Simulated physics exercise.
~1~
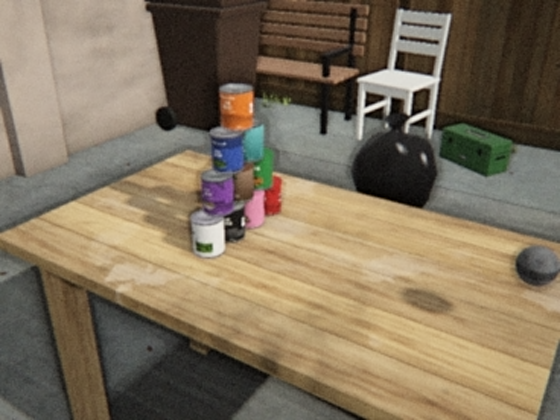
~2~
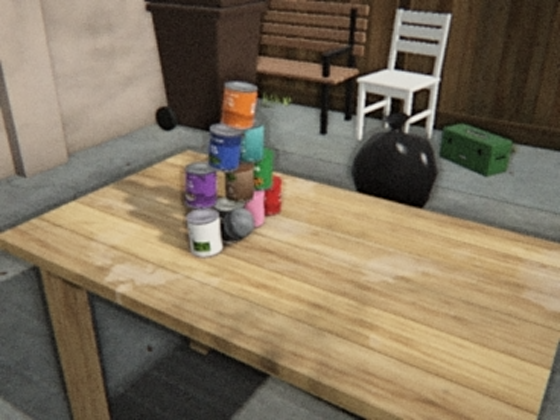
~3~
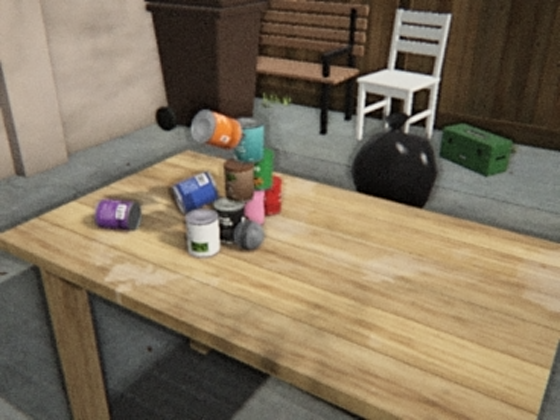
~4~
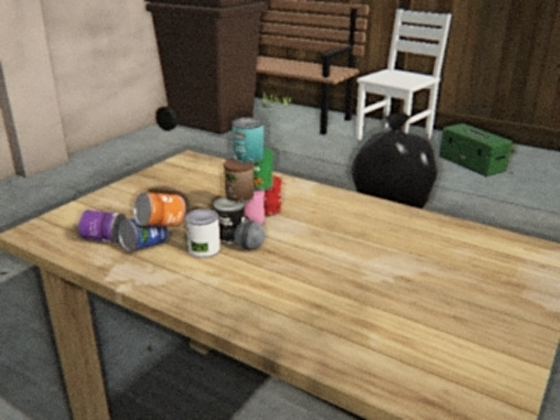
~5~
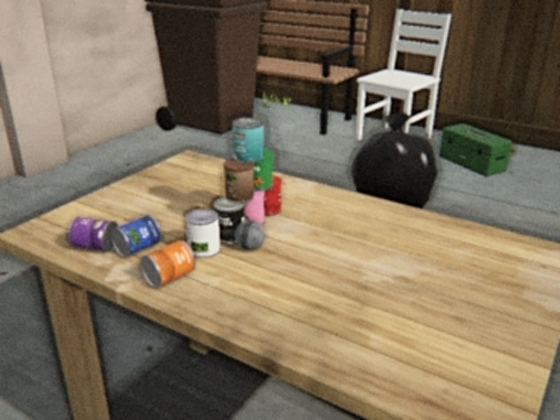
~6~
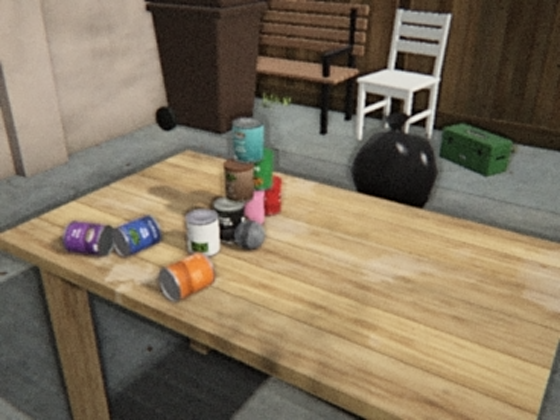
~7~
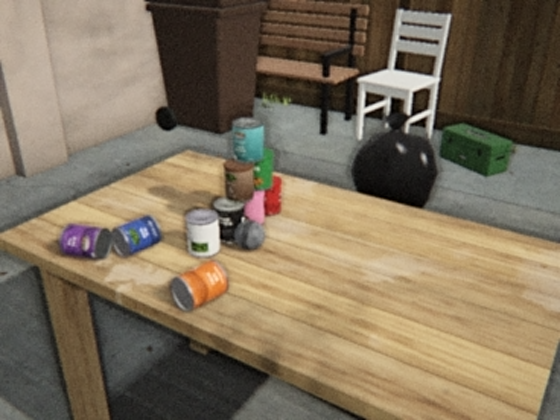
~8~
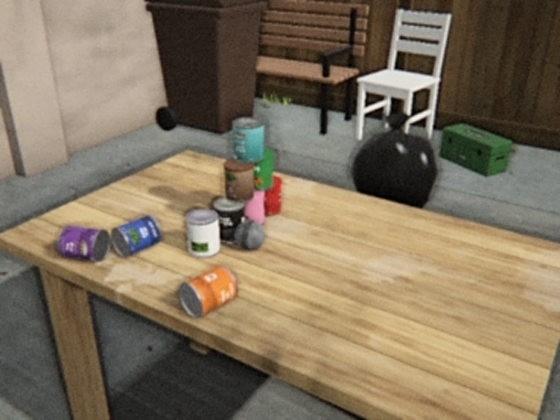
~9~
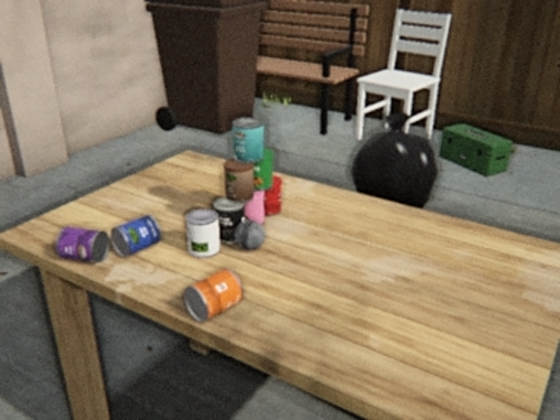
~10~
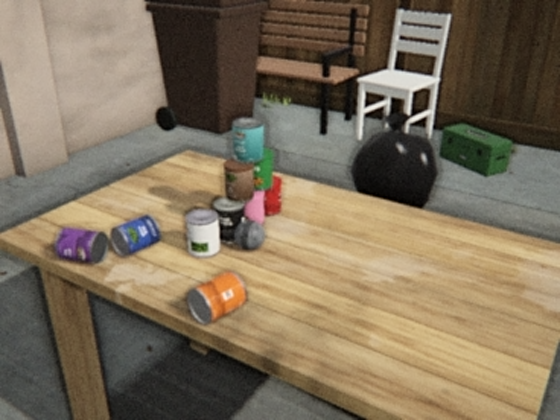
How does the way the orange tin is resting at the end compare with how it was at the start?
At the start the orange tin stood upright on top of the stack, and at the end it was lying on its side on the table.
A grey ball flew in from the right and hit a stack of colourful tins on a wooden table, knocking the purple, blue and orange ones down to the left. The orange tin rolled toward the near edge and ended lying there.
